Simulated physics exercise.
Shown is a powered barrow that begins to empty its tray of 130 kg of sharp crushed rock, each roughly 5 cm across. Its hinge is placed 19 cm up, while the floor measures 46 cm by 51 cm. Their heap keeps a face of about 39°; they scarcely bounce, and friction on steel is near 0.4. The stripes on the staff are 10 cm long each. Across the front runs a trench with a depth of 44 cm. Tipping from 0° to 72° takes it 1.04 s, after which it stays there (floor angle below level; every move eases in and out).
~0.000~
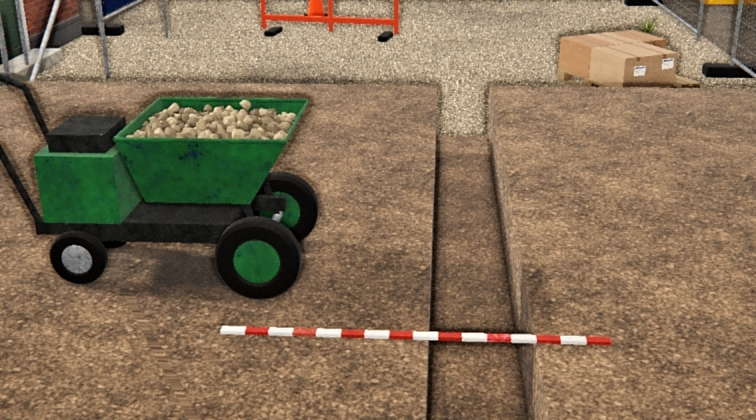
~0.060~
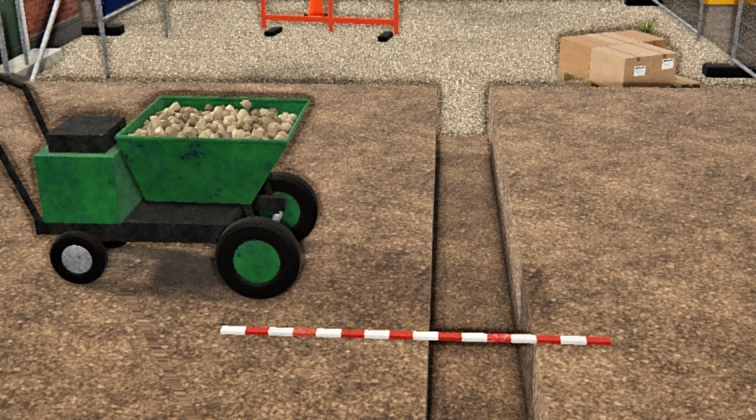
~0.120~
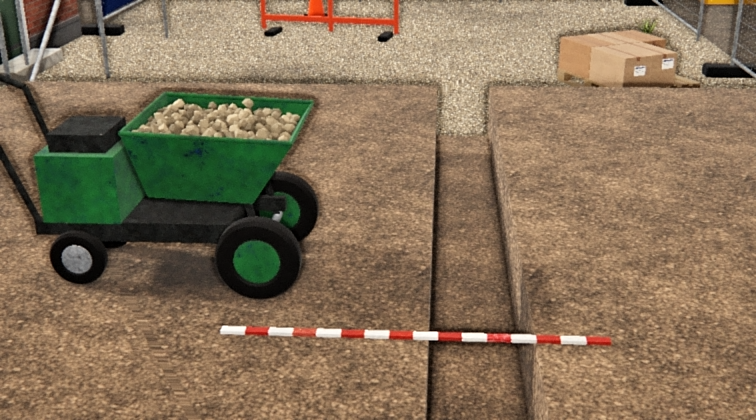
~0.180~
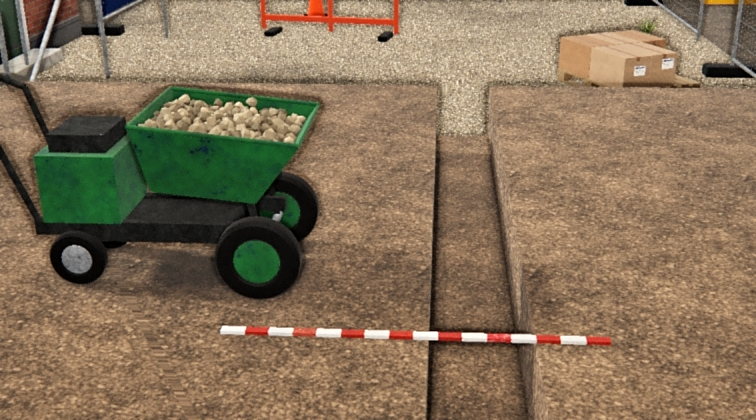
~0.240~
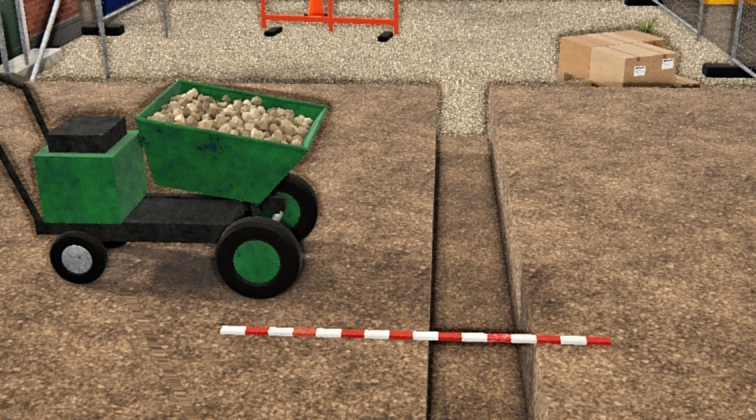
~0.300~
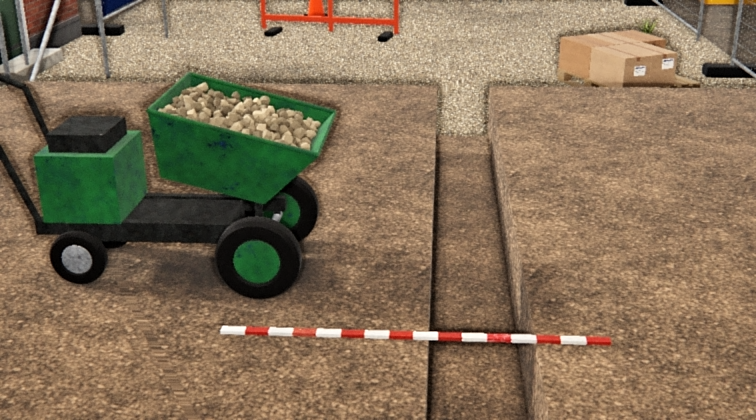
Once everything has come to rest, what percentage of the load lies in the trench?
47 %.
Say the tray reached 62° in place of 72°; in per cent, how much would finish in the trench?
It would be close to 25 percent.
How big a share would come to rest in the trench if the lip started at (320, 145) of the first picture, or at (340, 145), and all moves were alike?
I'd expect close to 70 per cent at the first and 70 per cent at the second.
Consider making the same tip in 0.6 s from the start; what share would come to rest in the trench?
Around 65 per cent would end in the trench.
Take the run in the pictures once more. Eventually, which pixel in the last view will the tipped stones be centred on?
Their middle lands near (464, 341).
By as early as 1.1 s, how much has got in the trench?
Close to 15 per cent has got there by then.
After 0.8 s the floor is at 61°; 100 % in the tray; the foremost stones are at (385, 201).
After 1.1 s the floor is at 72°; 73 % in the tray, 10 % short of the trench, 17 % in the trench; the foremost stones are at (496, 335).
After 1.5 s the floor is at 72°; 54 % in the tray, 13 % short of the trench, 33 % in the trench; the foremost stones are at (515, 344).
After 3.4 s the floor is at 72°; 31 % in the tray, 22 % short of the trench, 47 % in the trench; the foremost stones are at (514, 334).
